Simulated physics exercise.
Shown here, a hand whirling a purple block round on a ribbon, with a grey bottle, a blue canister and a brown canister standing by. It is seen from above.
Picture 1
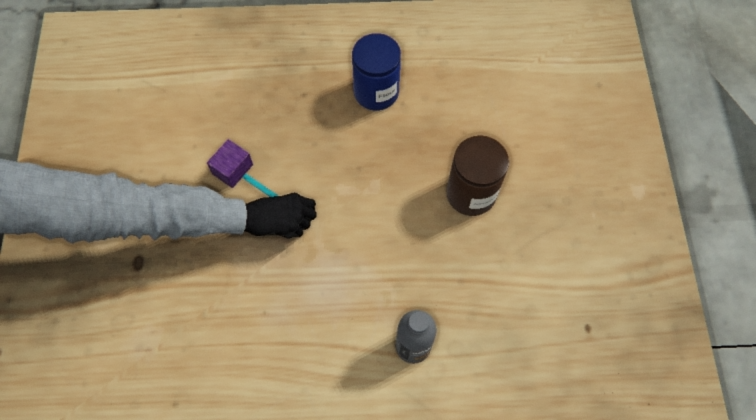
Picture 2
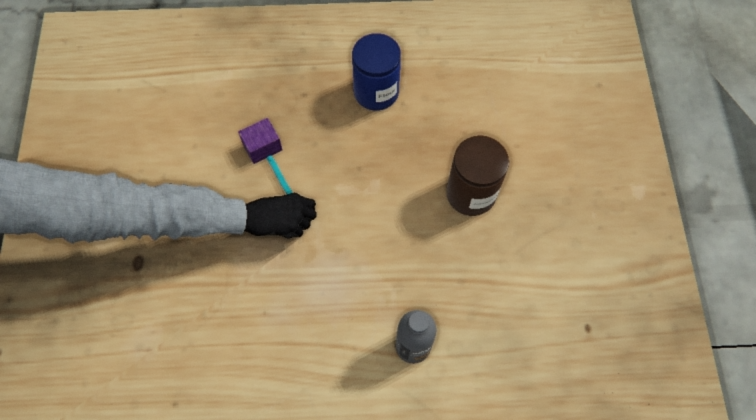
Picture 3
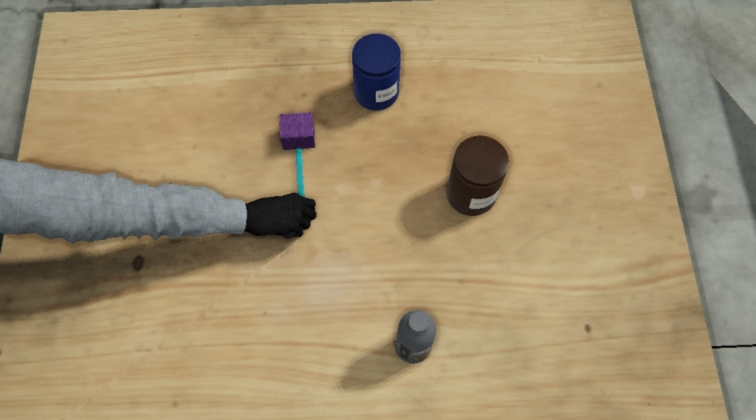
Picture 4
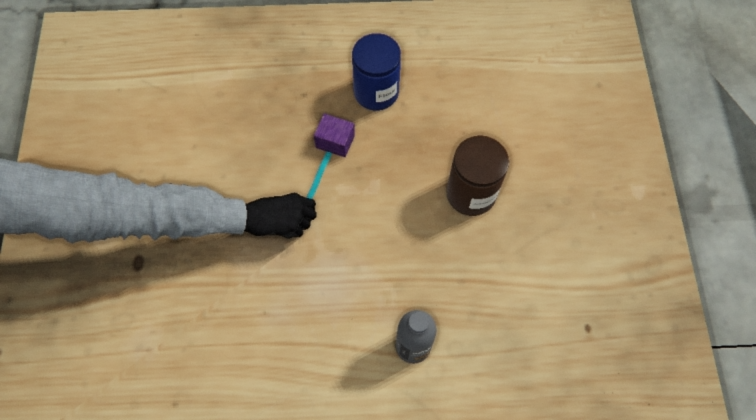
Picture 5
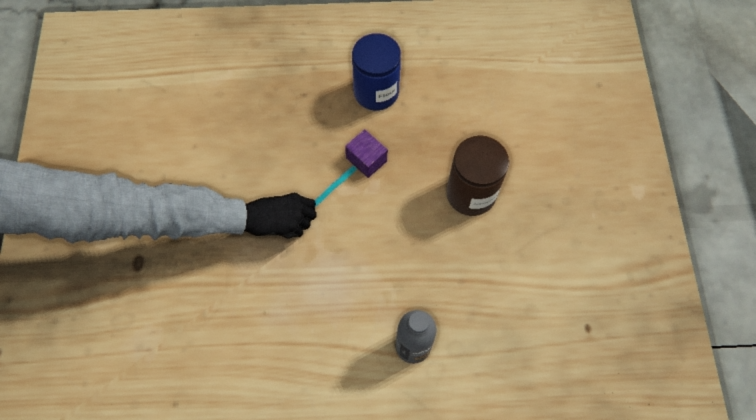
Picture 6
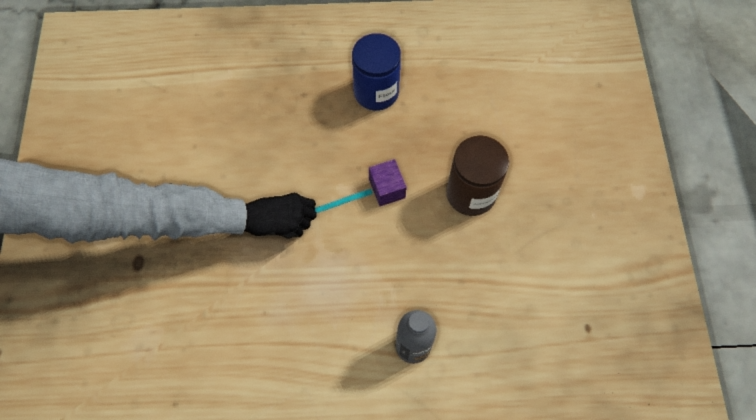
A black-gloved hand on a wooden table swung a purple block clockwise on a blue ribbon, from the upper left over to the right, while a grey bottle and blue and brown canisters stayed still.
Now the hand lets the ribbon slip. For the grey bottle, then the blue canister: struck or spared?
The grey bottle gets hit; the blue canister escapes it.
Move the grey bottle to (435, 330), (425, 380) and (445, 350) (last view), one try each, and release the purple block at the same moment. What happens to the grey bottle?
First place: Is struck; second place: Gets hit; third place: Gets hit.
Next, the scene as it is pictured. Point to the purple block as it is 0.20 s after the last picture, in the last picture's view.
By then it is at (421, 333).
Then, 0.08 s after the last picture, block near (403, 252).
Then, 0.20 s after the last picture, block near (421, 333); grey bottle pushed aside.
At rest, block near (435, 375); grey bottle knocked over. The grey bottle takes the knock and the blue canister stays untouched.
